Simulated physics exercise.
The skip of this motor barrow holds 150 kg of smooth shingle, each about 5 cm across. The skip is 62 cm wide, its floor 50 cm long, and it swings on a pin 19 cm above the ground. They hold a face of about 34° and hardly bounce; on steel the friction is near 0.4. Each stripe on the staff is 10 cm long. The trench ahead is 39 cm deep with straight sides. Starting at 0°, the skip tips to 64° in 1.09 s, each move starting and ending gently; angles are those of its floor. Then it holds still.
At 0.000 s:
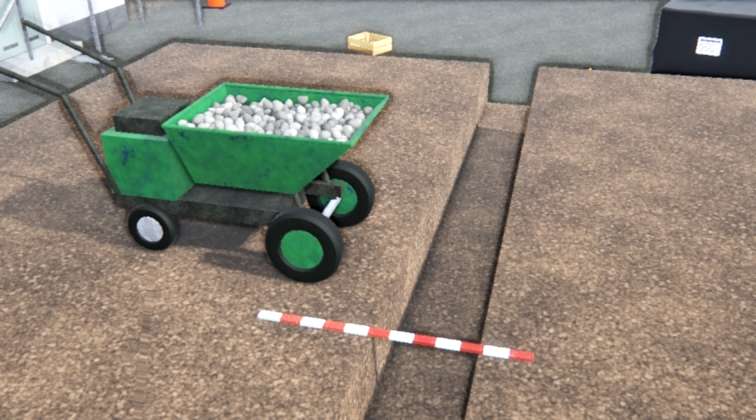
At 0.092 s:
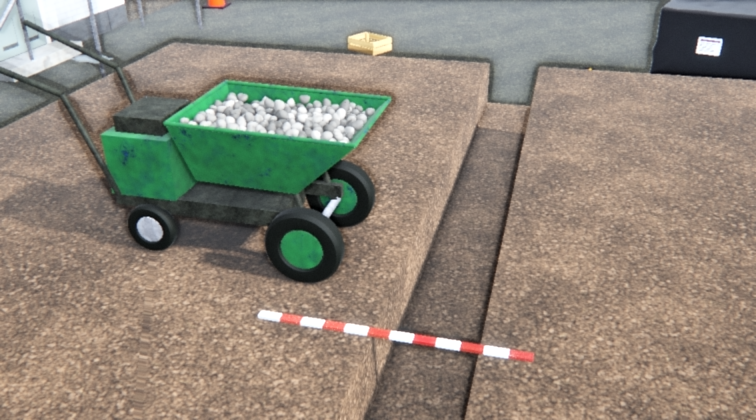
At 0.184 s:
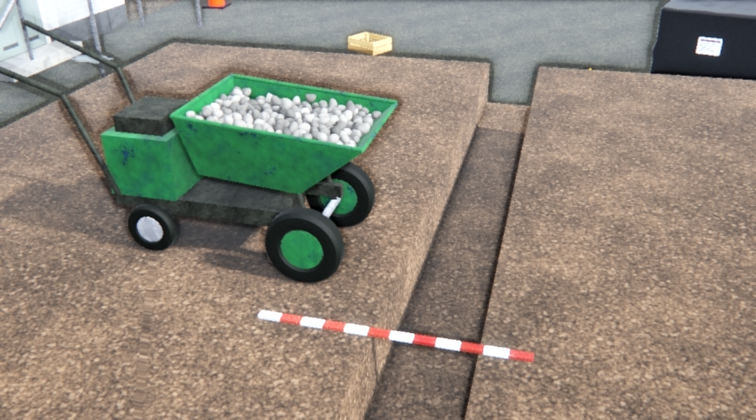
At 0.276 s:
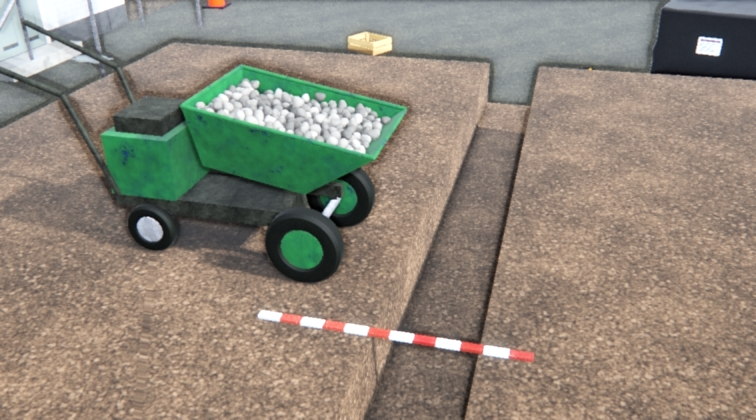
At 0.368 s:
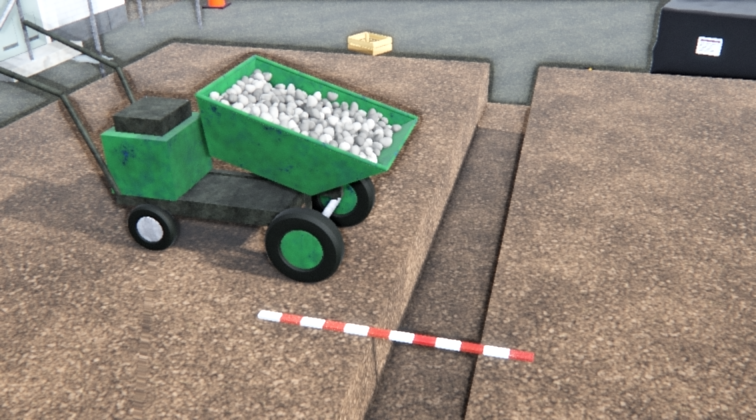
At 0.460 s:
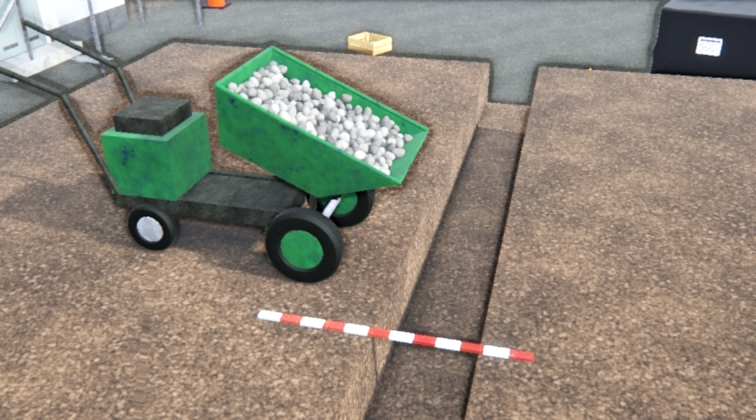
A green motor barrow's skip full of grey and white stones tilts steadily toward the right.
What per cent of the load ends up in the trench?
Close to 67 in a hundred.
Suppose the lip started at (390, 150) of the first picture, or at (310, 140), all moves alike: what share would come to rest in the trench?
First some 25, then 100 per cent.
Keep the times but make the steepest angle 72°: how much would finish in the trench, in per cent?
It would be near 75 per cent.
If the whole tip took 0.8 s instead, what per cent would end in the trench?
In that case some 60 per cent.
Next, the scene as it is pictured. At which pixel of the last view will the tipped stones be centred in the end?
Around (476, 320).
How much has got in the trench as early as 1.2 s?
About 30 per cent by then.
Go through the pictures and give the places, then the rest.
In the first frame, the skip is at 0°, its lip at (352, 144); the top of the load is at (303, 110).
In the second frame, the skip is at 1°, its lip at (355, 146); the top of the load is at (295, 109); the stones move at 0.2 m/s on average.
The third frame shows lip at (363, 151), floor tilted 5°, highest stones at (249, 103); the stones move at 0.4 m/s on average.
In the fourth frame, the skip is at 10°, its lip at (374, 159); the top of the load is at (250, 94); the stones move at 0.6 m/s on average.
In the fifth frame, the skip is at 17°, its lip at (387, 170); the top of the load is at (251, 85); the stones move at 0.7 m/s on average.
In the sixth frame, the skip is at 25°, its lip at (400, 183); the top of the load is at (267, 75); the stones move at 0.8 m/s on average.
After 0.8 s the floor is at 54°; 100 % in the skip; the foremost stones are at (443, 207).
After 1.2 s the floor is at 64°; 59 % in the skip, 31 % in the trench, 10 % past the trench; the foremost stones are at (532, 284).
After 1.5 s the floor is at 64°; 21 % in the skip, 47 % in the trench, 32 % past the trench; the foremost stones are at (647, 310).
After 3.5 s the floor is at 64°; 0 % in the skip, 67 % in the trench, 33 % past the trench; the foremost stones are at (749, 338).
